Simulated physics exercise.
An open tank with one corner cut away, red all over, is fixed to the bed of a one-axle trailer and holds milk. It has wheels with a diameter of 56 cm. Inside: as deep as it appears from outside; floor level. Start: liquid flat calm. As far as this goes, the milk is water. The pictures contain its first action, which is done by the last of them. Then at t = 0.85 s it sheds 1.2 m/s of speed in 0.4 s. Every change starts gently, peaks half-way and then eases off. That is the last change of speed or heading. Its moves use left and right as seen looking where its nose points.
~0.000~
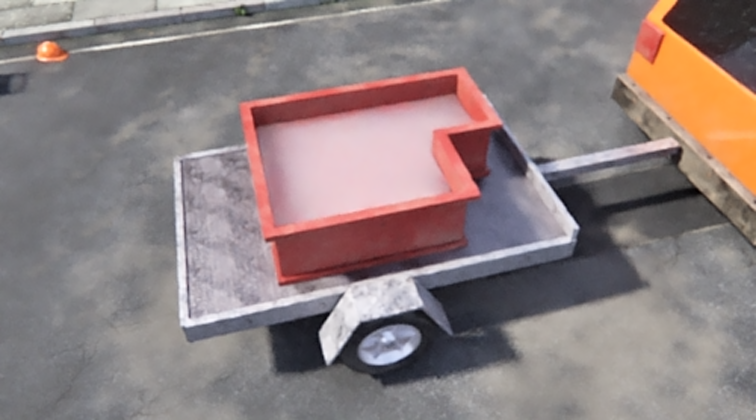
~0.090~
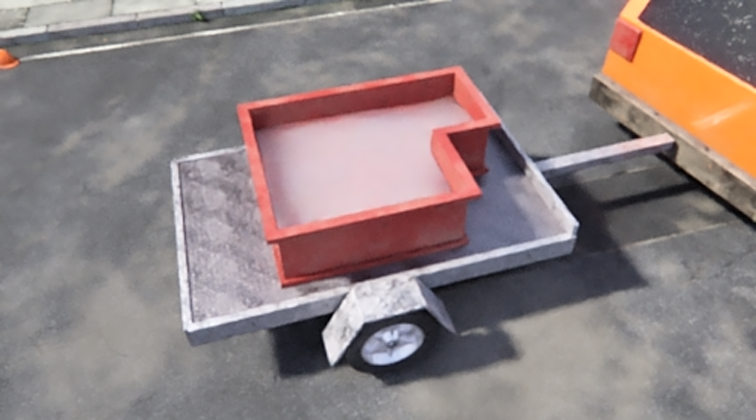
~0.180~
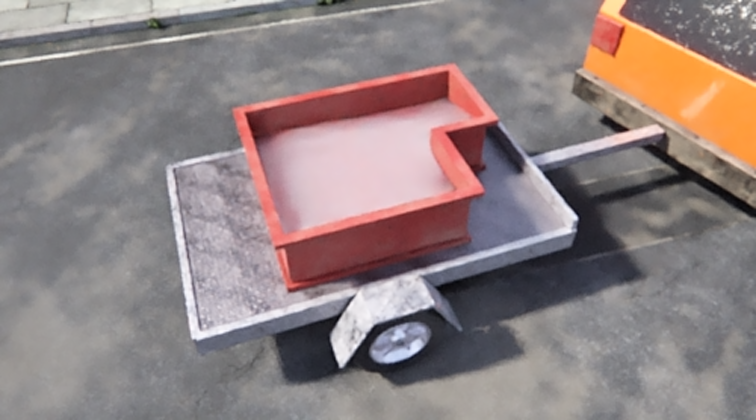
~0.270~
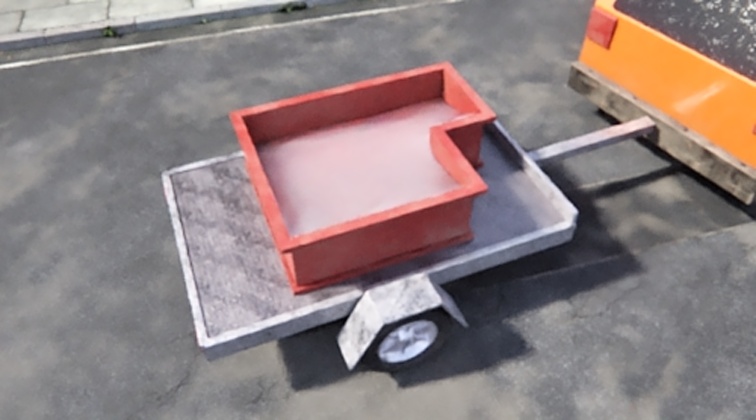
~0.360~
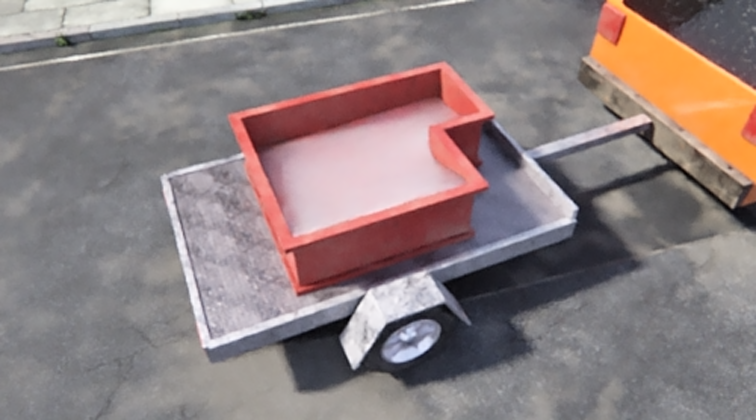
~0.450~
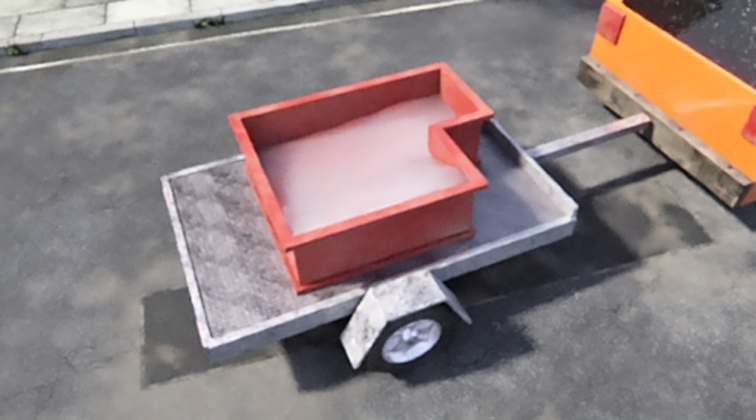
A trailer carrying a red, notched open tank of milky liquid rolled along the road behind an orange vehicle, leaving a small orange cone behind, and the level liquid gradually sloped up toward the near side.
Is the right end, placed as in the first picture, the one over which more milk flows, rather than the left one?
Yes.
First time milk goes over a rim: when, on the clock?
The first spill happens at roughly 1.6 s.
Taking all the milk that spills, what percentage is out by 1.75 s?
Close to 60 in a hundred.
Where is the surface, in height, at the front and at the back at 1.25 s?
Measured: Front = 42 cm, back = 14 cm.
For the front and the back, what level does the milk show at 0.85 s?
Approx. 24 cm front, approx. 24 cm back.
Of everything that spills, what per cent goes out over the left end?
About 10 per cent.
After 0.85 s the surface is 24 cm up at the front and 23 cm at the back; nothing has left.
After 1.25 s the surface is 42 cm up at the front and 13 cm at the back; nothing has left.
After 1.75 s the surface is 32 cm up at the front and 9 cm at the back; 4 per cent is out, over the right end, a little elsewhere.
After 4.24 s 8 per cent is out, over the right end, a little elsewhere; the right end has passed 5 per cent and the left end 1.
